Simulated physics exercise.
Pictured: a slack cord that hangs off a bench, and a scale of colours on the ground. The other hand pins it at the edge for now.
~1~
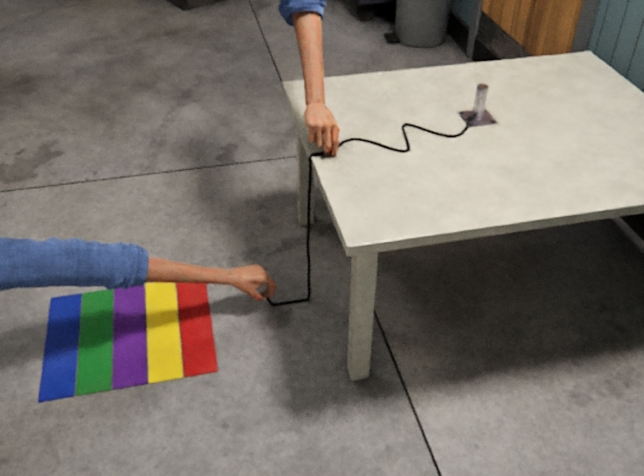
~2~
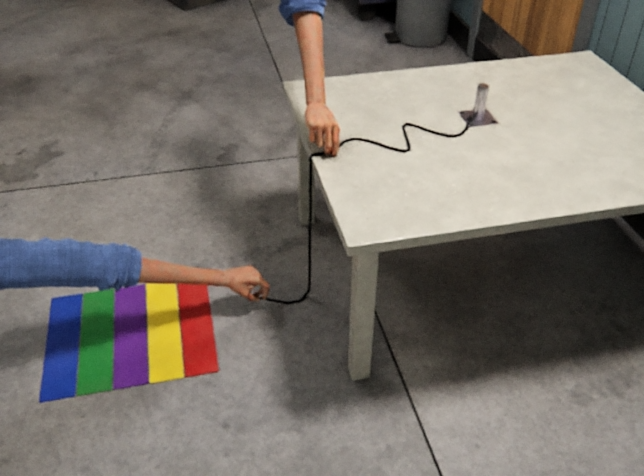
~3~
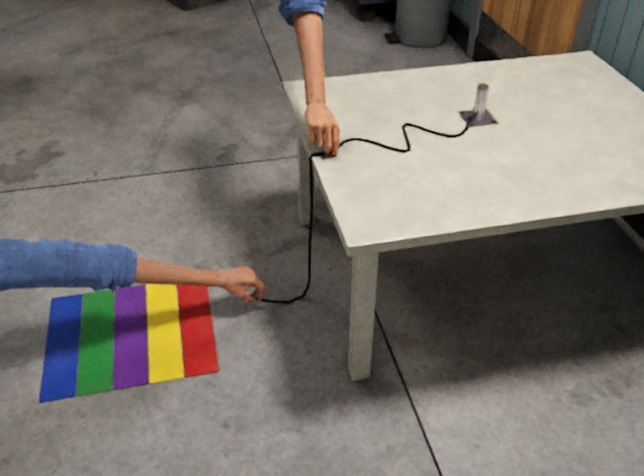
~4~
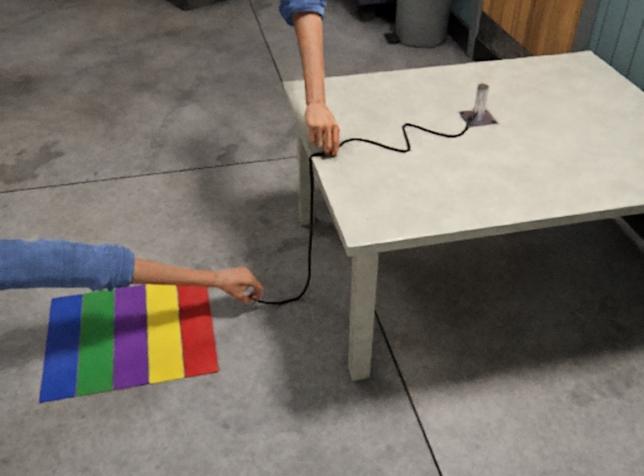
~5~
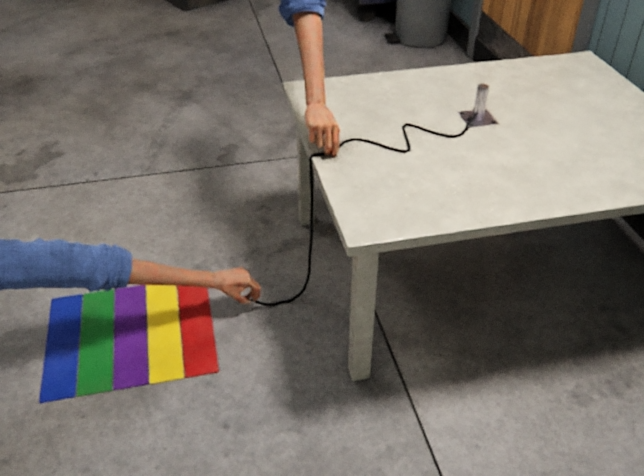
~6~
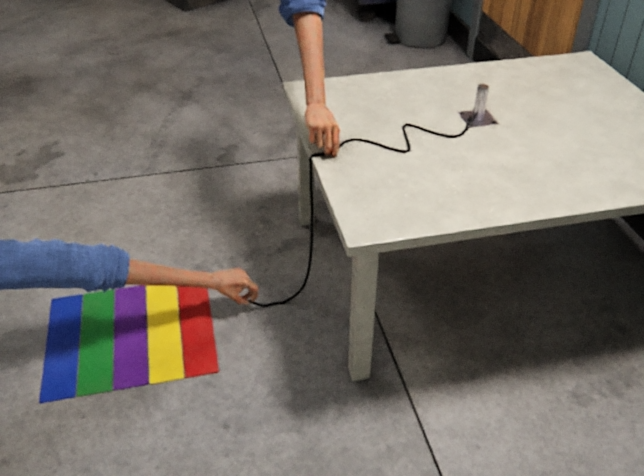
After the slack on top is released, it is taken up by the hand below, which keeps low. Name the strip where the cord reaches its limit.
Blue.
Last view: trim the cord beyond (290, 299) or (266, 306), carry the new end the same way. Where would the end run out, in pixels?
Roughly (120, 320), (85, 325).
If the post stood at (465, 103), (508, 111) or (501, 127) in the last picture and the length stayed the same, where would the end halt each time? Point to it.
(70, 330), (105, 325) and (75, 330).
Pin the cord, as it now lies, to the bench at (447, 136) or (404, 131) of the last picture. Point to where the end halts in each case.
In order of the tries, it's near (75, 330) and near (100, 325).
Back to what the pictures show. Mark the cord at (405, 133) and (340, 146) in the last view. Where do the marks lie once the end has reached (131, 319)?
One is near (374, 143), the other near (297, 194).
Soon after, end near (131, 319); over purple.
Then, end near (85, 326); over green.
At full stretch, end near (57, 330); over blue. It halts on the blue strip.
